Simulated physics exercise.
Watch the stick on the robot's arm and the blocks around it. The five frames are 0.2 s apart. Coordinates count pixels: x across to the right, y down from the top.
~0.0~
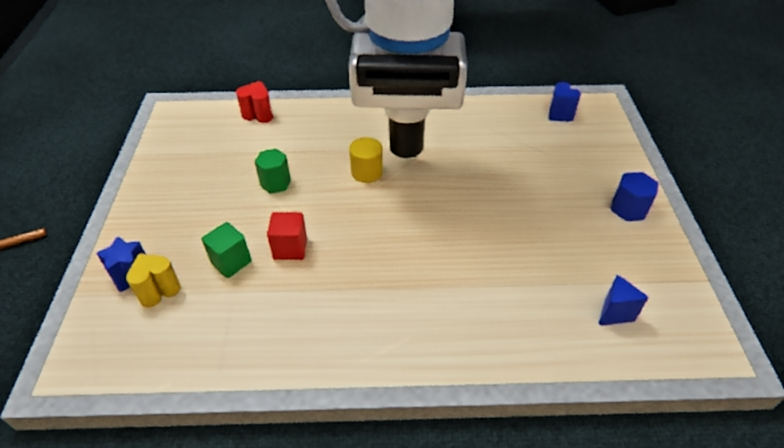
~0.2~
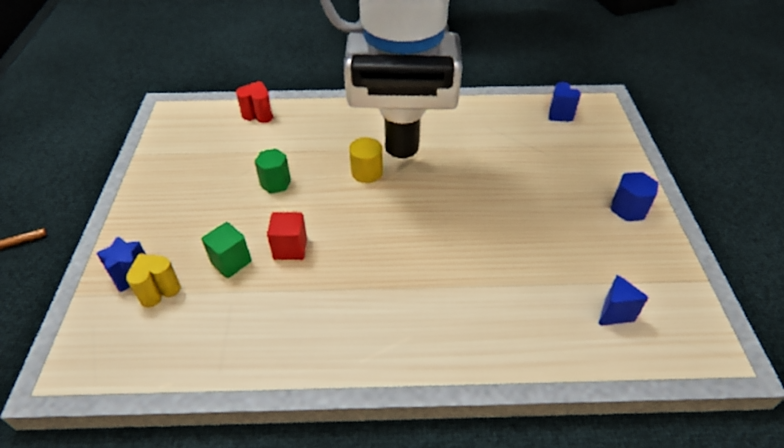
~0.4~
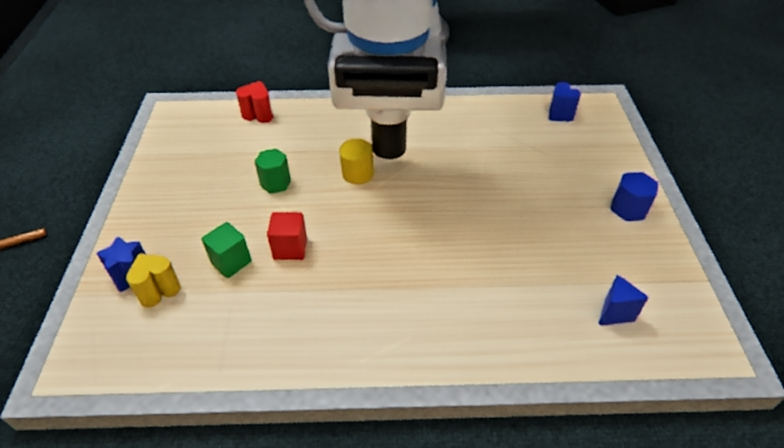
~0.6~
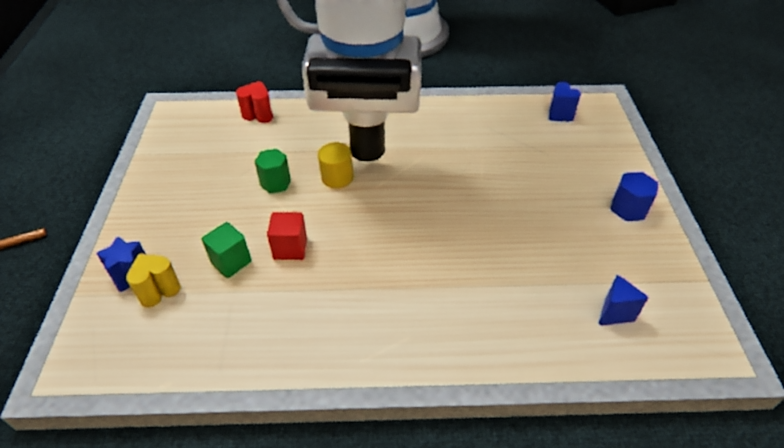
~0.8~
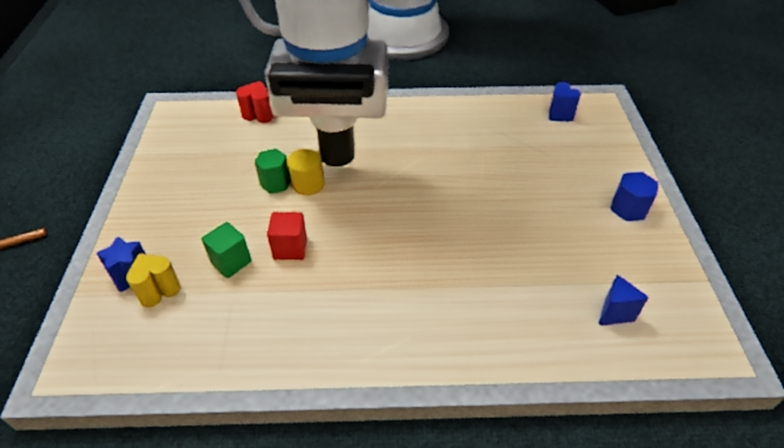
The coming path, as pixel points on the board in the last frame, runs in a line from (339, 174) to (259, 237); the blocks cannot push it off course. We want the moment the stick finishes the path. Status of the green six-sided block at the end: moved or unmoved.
Well, the green six-sided block shifts from its place.
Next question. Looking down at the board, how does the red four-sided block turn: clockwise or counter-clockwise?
The sense of turning is anti-clockwise.
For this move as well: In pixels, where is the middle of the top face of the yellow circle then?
The middle of the upper face of the yellow circle will lie at about (230, 193) in the picture.
One third of the way, stick at (310, 175); green six-sided block at (253, 159), turned 35° clockwise; yellow circle at (274, 174).
Two thirds of the way, stick at (283, 196); green six-sided block at (252, 160), turned 40° clockwise; yellow circle at (246, 185).
At the end, stick at (254, 219); green four-sided block not moved; green six-sided block at (252, 160), turned 40° clockwise; red four-sided block at (278, 229), turned 45° anticlockwise; yellow circle at (230, 193).
